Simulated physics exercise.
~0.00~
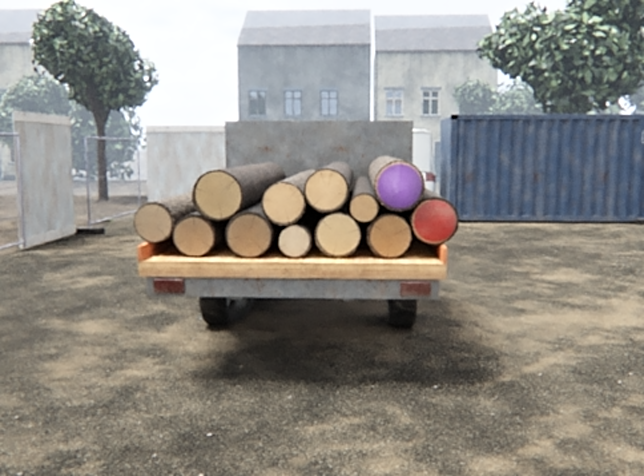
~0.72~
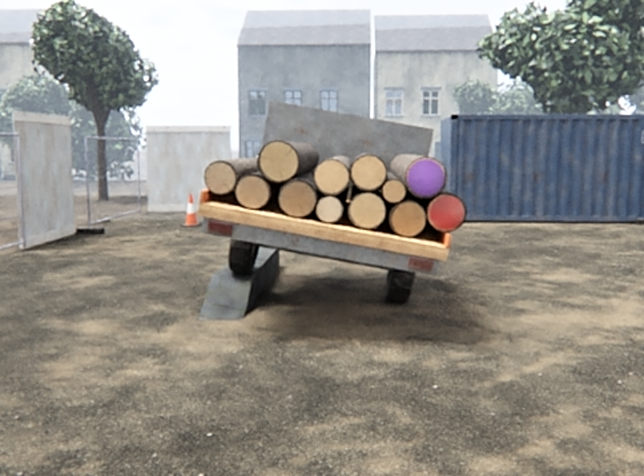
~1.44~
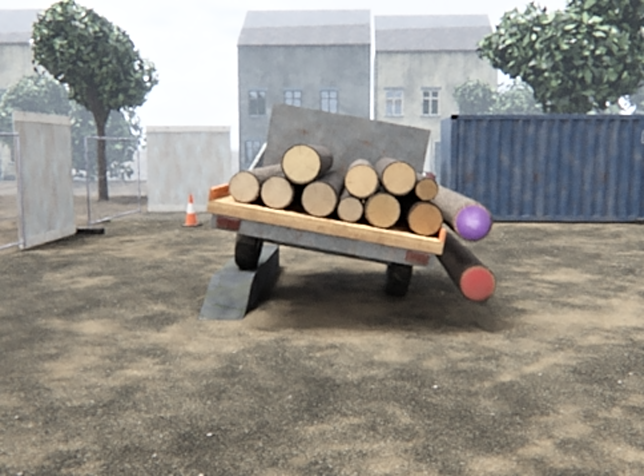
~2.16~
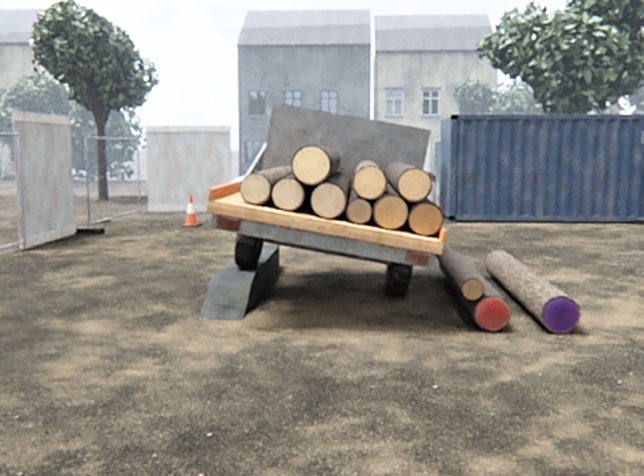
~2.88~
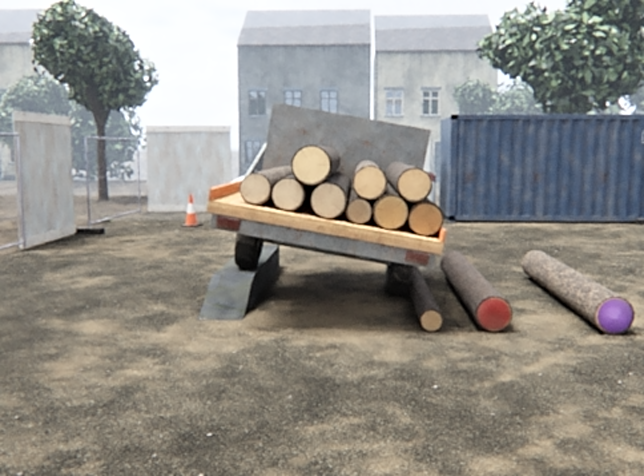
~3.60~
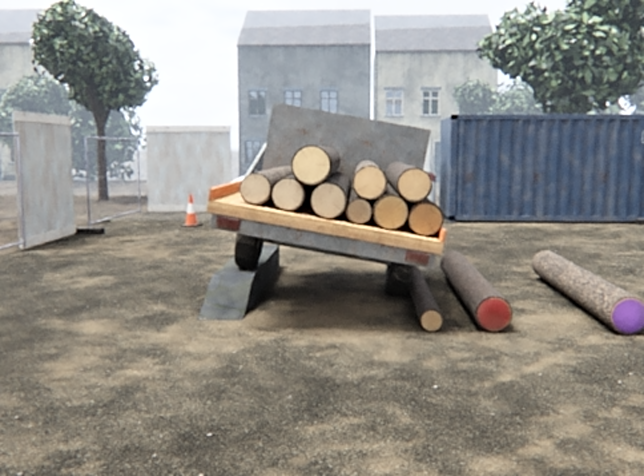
In a dirt yard with grey houses, trees and a blue container behind, a flat trailer with low orange sides is seen from the rear, stacked with logs seen end-on, a purple-ended one high on the right and a red-ended one at the right edge. The trailer's left wheel climbs a grey ramp, tilting the bed to the right. The red log drops off the right side, and the purple one follows, along with a small plain log. The purple log rolls farthest right, while the red one settles nearer the trailer. At the end, three logs lie on the ground and the rest remain on the tilted bed.
